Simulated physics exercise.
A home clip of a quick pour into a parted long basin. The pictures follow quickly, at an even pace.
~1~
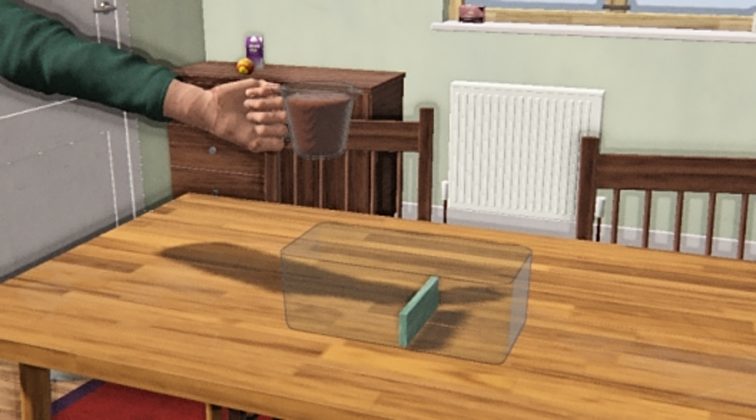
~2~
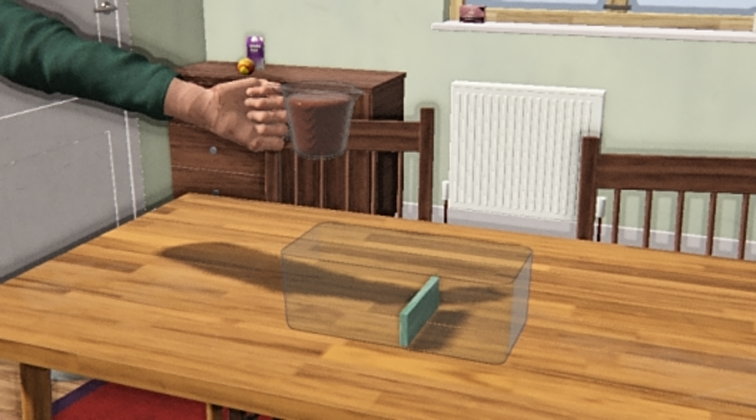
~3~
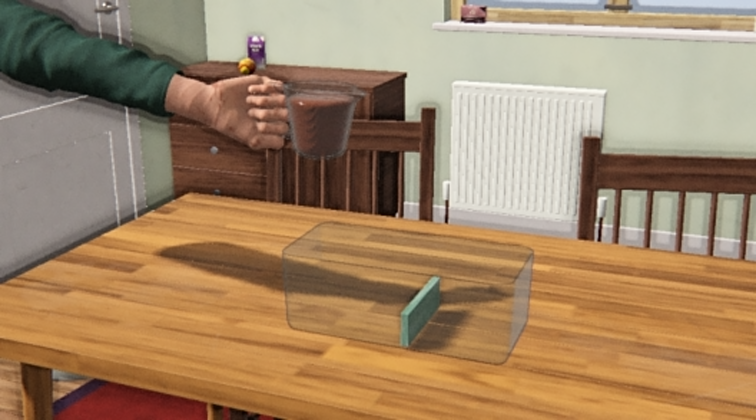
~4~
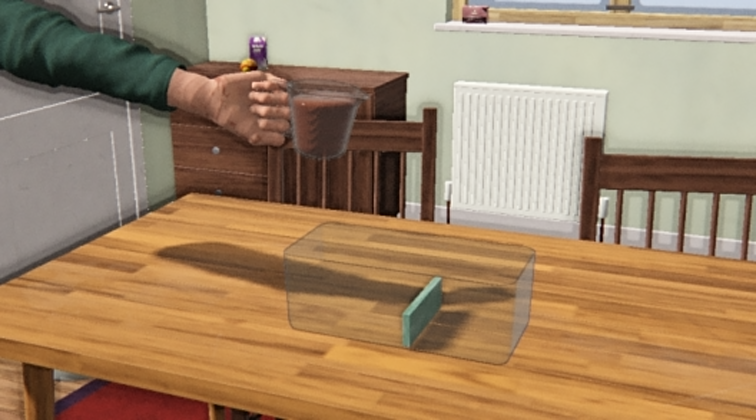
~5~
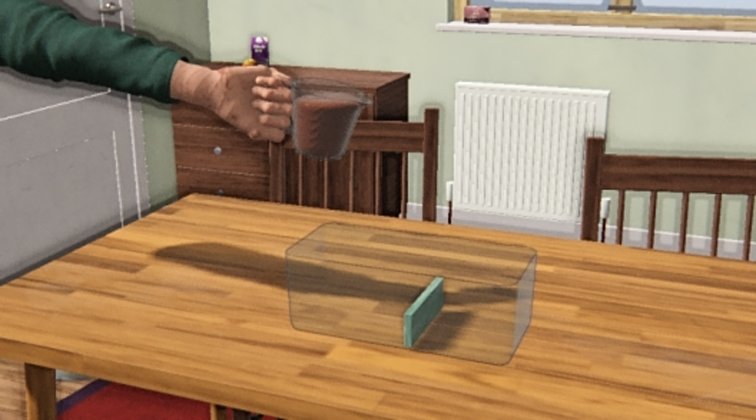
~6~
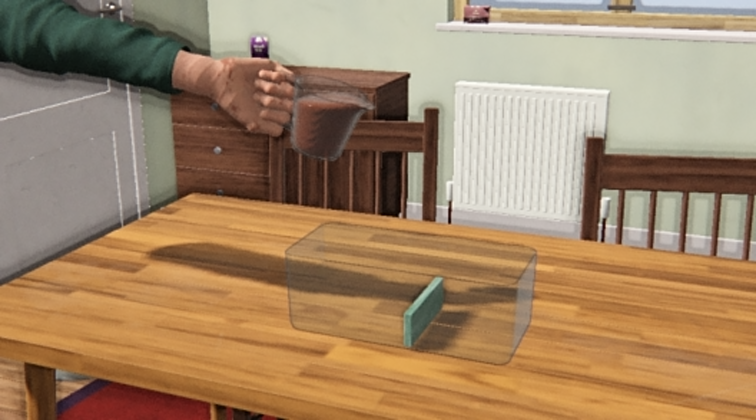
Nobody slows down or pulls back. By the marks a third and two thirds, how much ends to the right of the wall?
In the end under a third is right of the wall.
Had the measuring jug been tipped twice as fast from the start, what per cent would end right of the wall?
Some 5 per cent.
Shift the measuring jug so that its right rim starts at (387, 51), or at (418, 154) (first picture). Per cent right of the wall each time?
In turn 80 and 90 in a hundred.
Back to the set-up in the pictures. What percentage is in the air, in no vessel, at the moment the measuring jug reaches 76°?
Close to 30 per cent.
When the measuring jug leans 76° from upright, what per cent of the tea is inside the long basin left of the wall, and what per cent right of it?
Left: 15 %. Right: 5 %.
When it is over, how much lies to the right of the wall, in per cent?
Roughly 15 in a hundred.
A moment on, the measuring jug is tipped on its side and 54 per cent is still to pour, 13 is left of the wall and 6 right of it.
Next, the measuring jug is tipped right over and 3 per cent is still to pour, 75 is left of the wall and 12 right of it.
Then the measuring jug is tipped right over and 0 per cent is still to pour, 83 is left of the wall and 13 right of it.
Later the measuring jug is tipped right over and 0 per cent is still to pour, 83 is left of the wall and 13 right of it.
In the end 83 per cent lies left of the wall, 13 right of it and 3 outside.
